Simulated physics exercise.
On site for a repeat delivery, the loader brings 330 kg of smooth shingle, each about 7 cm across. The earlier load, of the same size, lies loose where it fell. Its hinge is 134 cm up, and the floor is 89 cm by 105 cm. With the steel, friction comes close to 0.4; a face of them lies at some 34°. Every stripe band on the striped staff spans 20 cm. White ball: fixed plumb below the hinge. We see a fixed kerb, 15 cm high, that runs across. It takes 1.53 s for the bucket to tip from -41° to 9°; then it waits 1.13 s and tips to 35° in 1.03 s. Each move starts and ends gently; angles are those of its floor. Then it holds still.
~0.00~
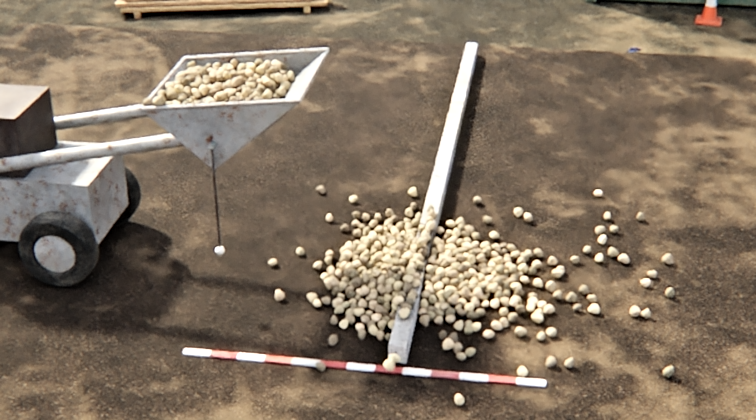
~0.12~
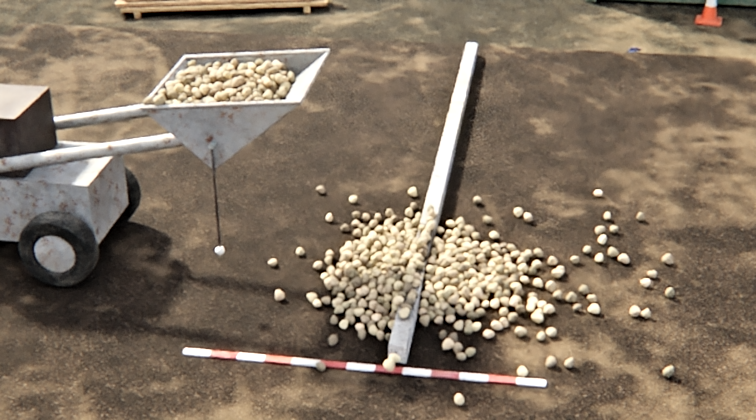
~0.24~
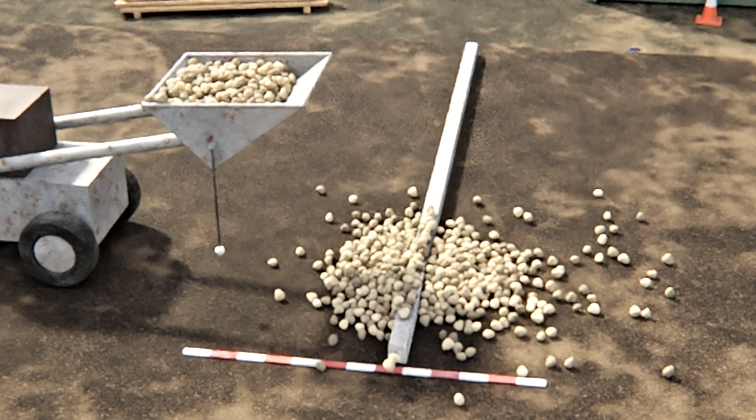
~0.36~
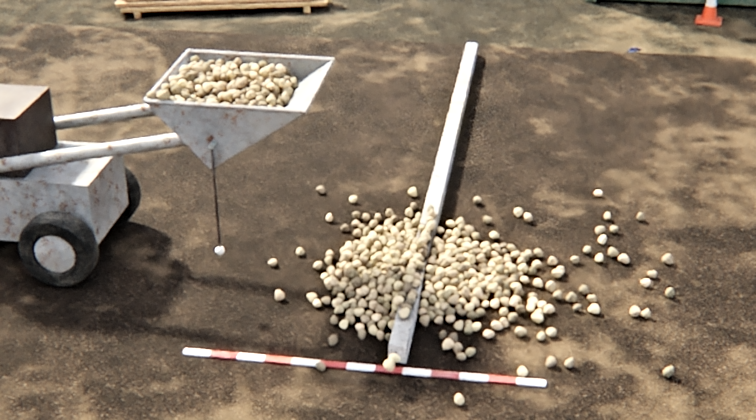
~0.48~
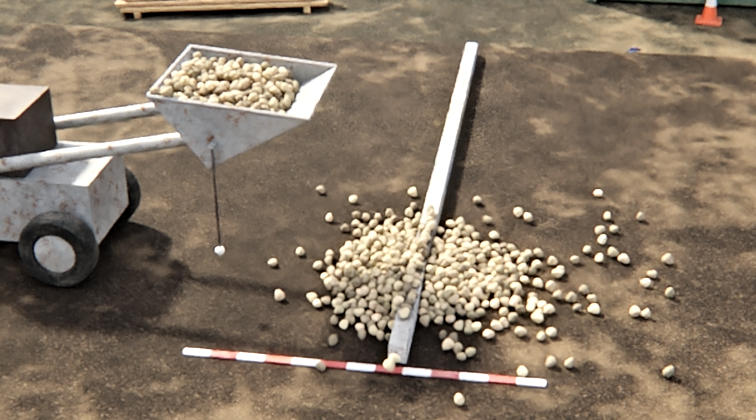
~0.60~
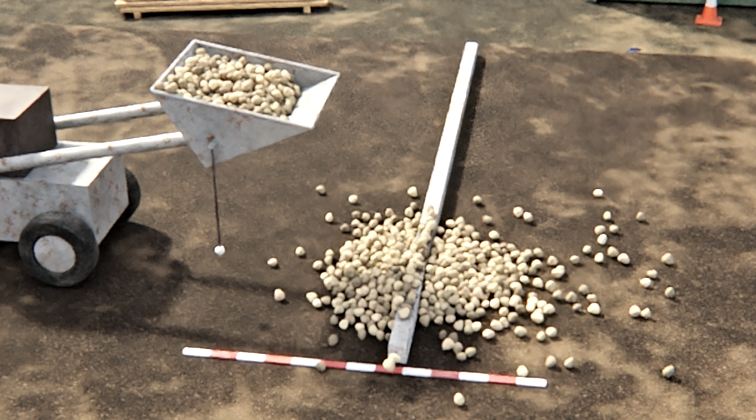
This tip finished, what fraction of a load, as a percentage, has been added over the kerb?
About 1 per cent of a load.
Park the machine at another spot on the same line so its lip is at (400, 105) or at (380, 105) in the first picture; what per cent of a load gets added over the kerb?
90 % and 70 %.
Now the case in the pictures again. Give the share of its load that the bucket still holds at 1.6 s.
100 % still inside.
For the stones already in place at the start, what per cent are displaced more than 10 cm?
I'd say roughly 10 per cent of them.
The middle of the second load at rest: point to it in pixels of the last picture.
They settle centred around (353, 258).
After 1.1 s the floor is at 1°; in per cent of one load, 100 in the bucket, 55 on this side of the kerb, 45 over the kerb; the foremost stones are at (653, 288).
After 1.6 s the floor is at 9°; in per cent of one load, 98 in the bucket, 56 on this side of the kerb, 45 over the kerb; the foremost stones are at (653, 288).
After 4.1 s the floor is at 35°; in per cent of one load, 0 in the bucket, 154 on this side of the kerb, 46 over the kerb; the foremost stones are at (653, 288).
After 6.7 s the floor is at 35°; in per cent of one load, 0 in the bucket, 154 on this side of the kerb, 46 over the kerb; the foremost stones are at (653, 288). Net gain over the kerb, 1.
